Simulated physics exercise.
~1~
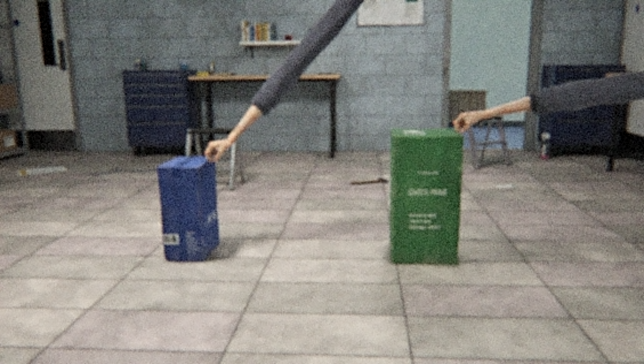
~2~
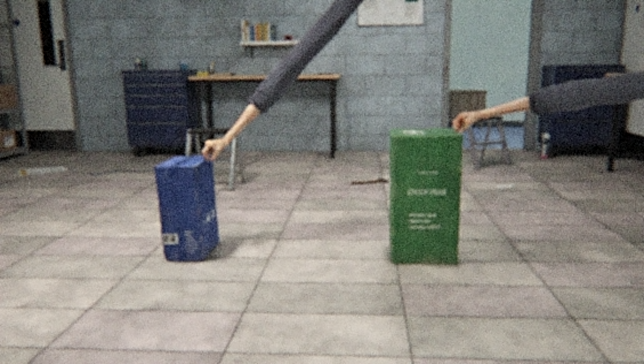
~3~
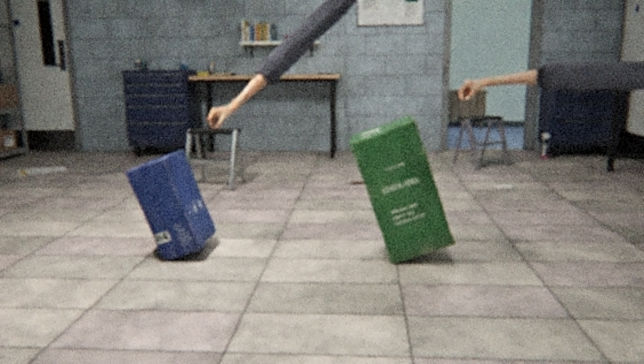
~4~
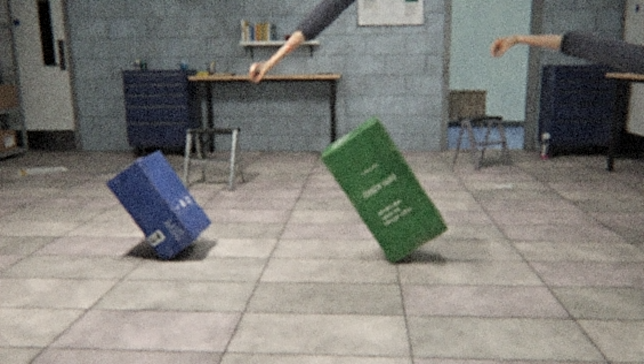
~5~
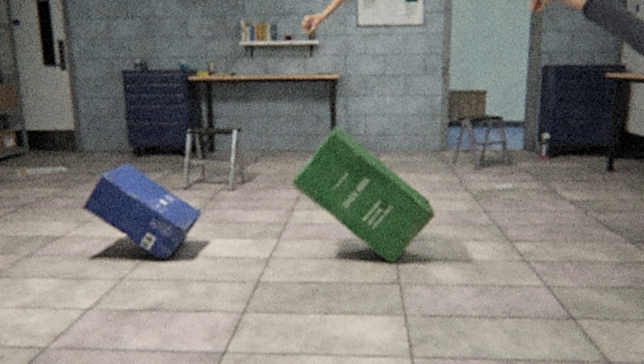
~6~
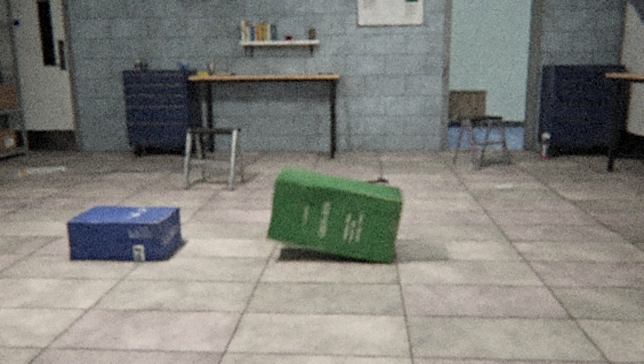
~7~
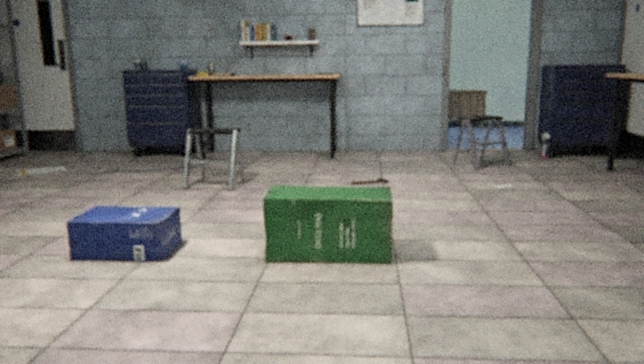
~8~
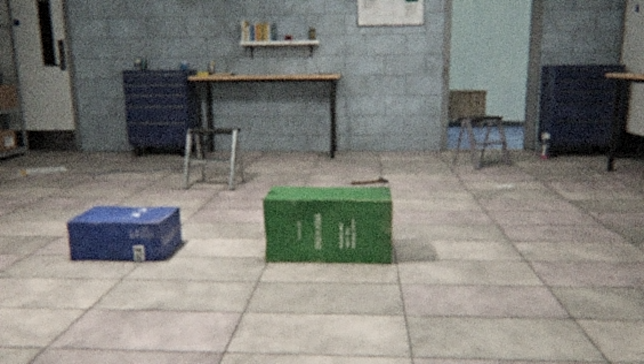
Two hands letting go of a tilting blue box and green parcel, which topple left and come to rest on their sides.
